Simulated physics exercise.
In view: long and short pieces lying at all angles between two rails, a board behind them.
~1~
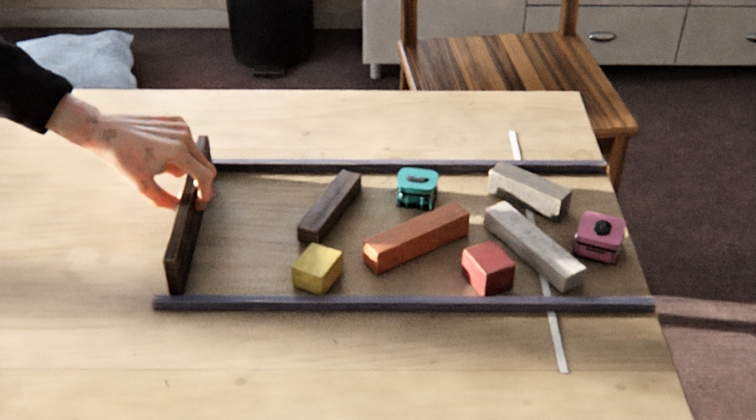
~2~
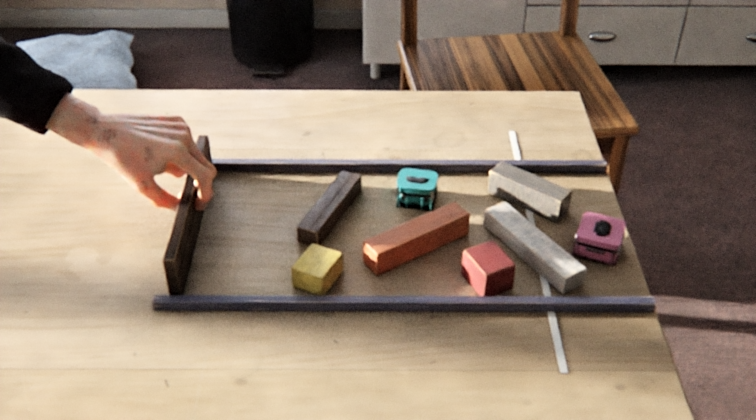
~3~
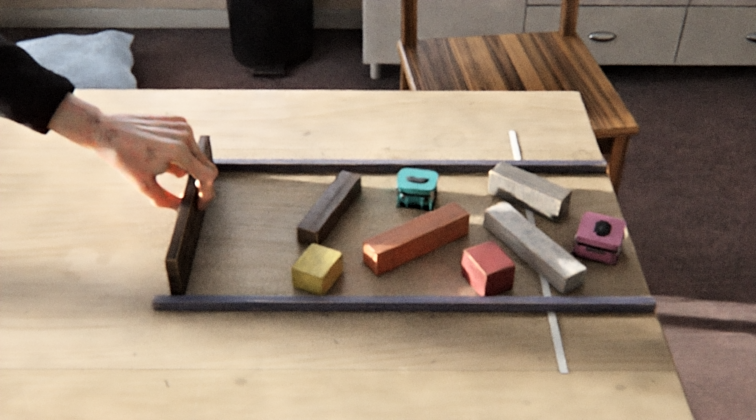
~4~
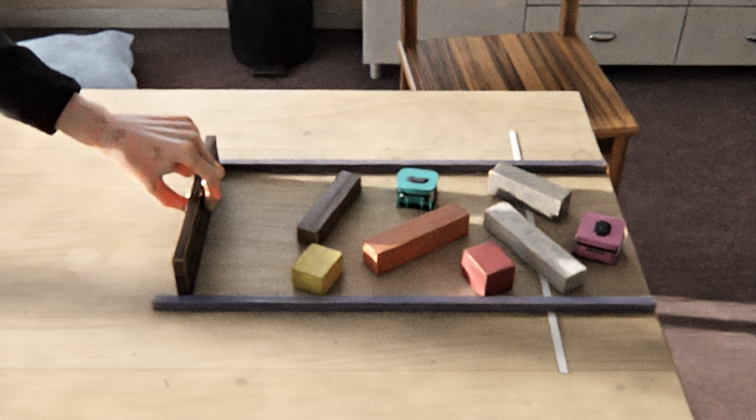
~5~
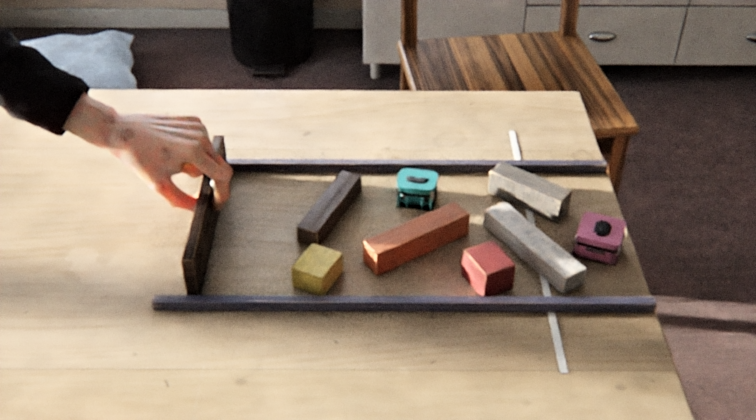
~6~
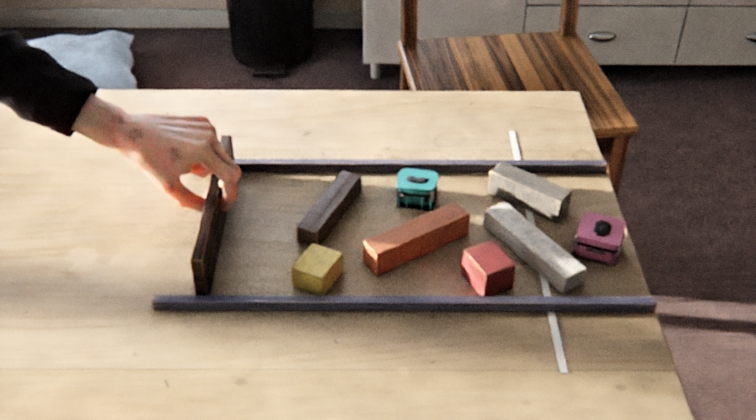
A dark board, held upright by a hand at the left, slides slightly to the right between two rails on a wooden table, while the coloured blocks, bars and small teal and pink cases in front of it stay still.
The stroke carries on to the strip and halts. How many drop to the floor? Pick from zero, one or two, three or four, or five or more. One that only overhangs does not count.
The number that fall off is one or two.
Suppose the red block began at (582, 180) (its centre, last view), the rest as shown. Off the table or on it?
It tumbles off.
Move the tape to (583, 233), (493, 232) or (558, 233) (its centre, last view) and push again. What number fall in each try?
Try by try, 4, 0 and 3.
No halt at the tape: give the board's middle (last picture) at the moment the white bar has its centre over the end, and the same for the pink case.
Its middle is around (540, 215) and around (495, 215).
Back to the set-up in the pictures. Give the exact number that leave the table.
It comes to 1.
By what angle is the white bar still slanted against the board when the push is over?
About 25°.
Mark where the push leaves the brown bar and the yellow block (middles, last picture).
The brown bar at (541, 208), the yellow block at (562, 269).
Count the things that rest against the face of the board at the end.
It touches 2.
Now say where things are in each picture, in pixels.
Pink case (599, 239); grey bar (529, 191); white bar (533, 245); board (191, 212); tape (534, 232), in the first frame.
Grey bar (529, 192); brown bar (331, 208), in the second frame.
White bar (532, 246); yellow block (318, 269), in the third frame.
Pink case (599, 240); board (199, 212), in the fourth frame.
Grey bar (529, 192); orange bar (417, 237), in the fifth frame.
Pink case (599, 240); grey bar (529, 192); white bar (532, 246); board (216, 212); tape (534, 232), in the sixth frame.
Soon after, none off yet; pink case at rest near (599, 240); grey bar at rest near (529, 192); white bar at rest near (533, 246).
In the end, the number that fall off is one or two; gone, pink case.
